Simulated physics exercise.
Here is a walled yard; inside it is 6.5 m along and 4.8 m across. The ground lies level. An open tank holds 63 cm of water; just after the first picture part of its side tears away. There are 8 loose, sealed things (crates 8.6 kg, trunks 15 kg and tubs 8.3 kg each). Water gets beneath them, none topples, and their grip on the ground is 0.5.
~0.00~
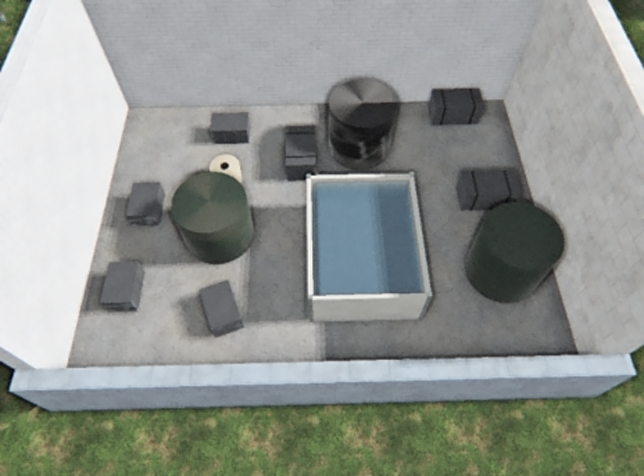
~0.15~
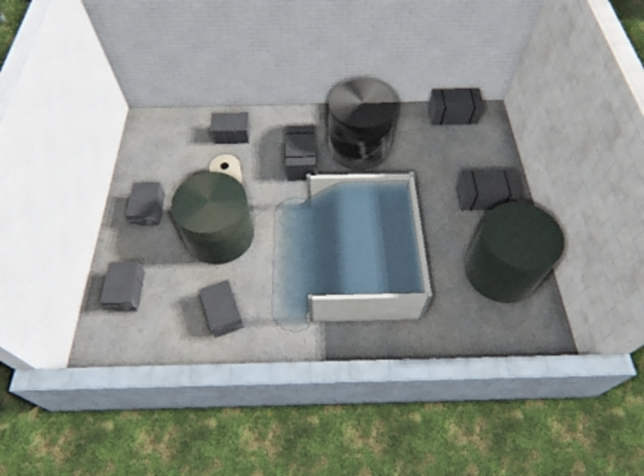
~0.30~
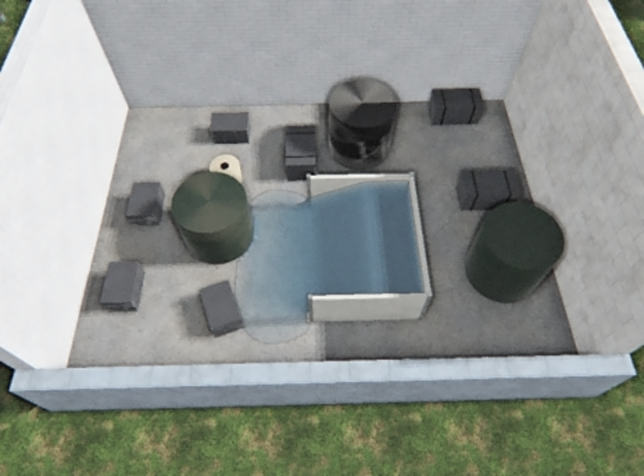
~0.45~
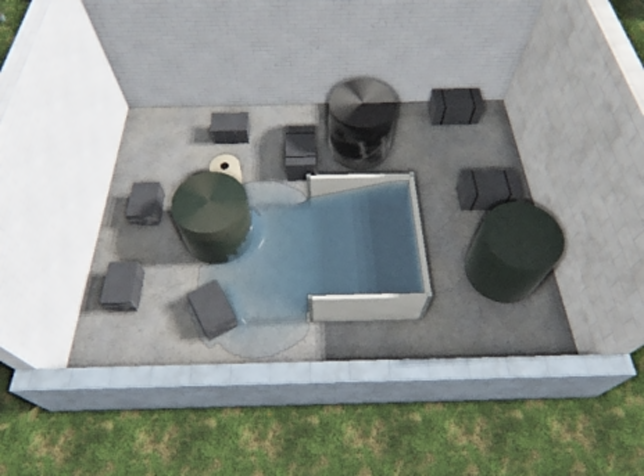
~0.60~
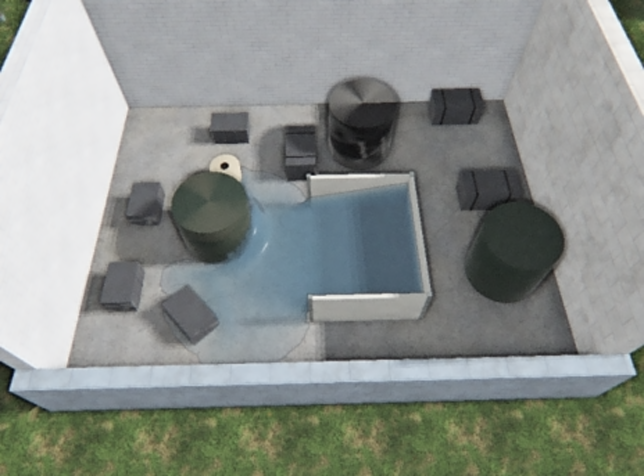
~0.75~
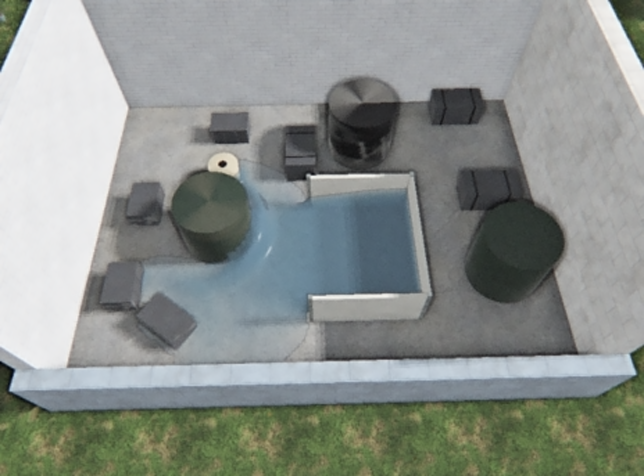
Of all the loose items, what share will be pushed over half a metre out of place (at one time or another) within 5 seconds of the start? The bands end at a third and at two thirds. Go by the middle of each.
It is one to two thirds.
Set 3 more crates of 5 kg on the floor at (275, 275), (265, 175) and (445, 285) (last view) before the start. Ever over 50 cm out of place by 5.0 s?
In that order: More, past it, short of it.
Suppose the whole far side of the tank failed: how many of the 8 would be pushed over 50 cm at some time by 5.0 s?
Then 7.
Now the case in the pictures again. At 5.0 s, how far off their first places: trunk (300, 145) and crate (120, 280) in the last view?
In turn: 20 cm, 300 cm.
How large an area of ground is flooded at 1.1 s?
About 11.0 m2.
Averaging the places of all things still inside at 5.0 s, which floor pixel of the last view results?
At about (292, 151).
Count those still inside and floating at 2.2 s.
4 of them.
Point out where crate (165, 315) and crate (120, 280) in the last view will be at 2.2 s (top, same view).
Around (101, 320) and (90, 256).
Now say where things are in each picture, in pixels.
A crate at (220, 304), on the bottom; a tub at (225, 166), on the bottom; 2.6 m2 under water; 0 of 8 have shifted, in the first picture.
A crate at (220, 304), on the bottom; a tub at (225, 166) rests on the ground; 3.6 m2 under water; 0 of 8 have shifted, in the second picture.
A crate at (220, 304), on the bottom; a tub at (225, 166), on the bottom; 4.8 m2 under water; 0 of 8 have shifted, in the third picture.
A crate at (210, 305), on the bottom, 12 cm from its start; a tub at (225, 166) rests on the ground; water covers 5.5 m2; 1 of 8 have shifted, in the fourth picture.
A crate at (188, 310), on the bottom, 40 cm from its start; a tub at (225, 166), on the bottom; 6.6 m2 under water; 1 of 8 have shifted, in the fifth picture.
A crate at (164, 317), on the bottom, 71 cm from its start; a tub at (223, 164) rests on the ground, 5 cm from its start; 7.8 m2 under water; 1 of 8 have shifted, in the sixth picture.
After 1.1 s 2 of 8 are over 50 cm from their spots; 0 afloat.
After 2.2 s 2 of 8 are over 50 cm from their spots; 4 afloat.
After 3.5 s 5 of 8 are over 50 cm from their spots; 5 afloat.
After 5.0 s 5 of 8 are over 50 cm from their spots, and 5 have been at some point; 5 afloat.
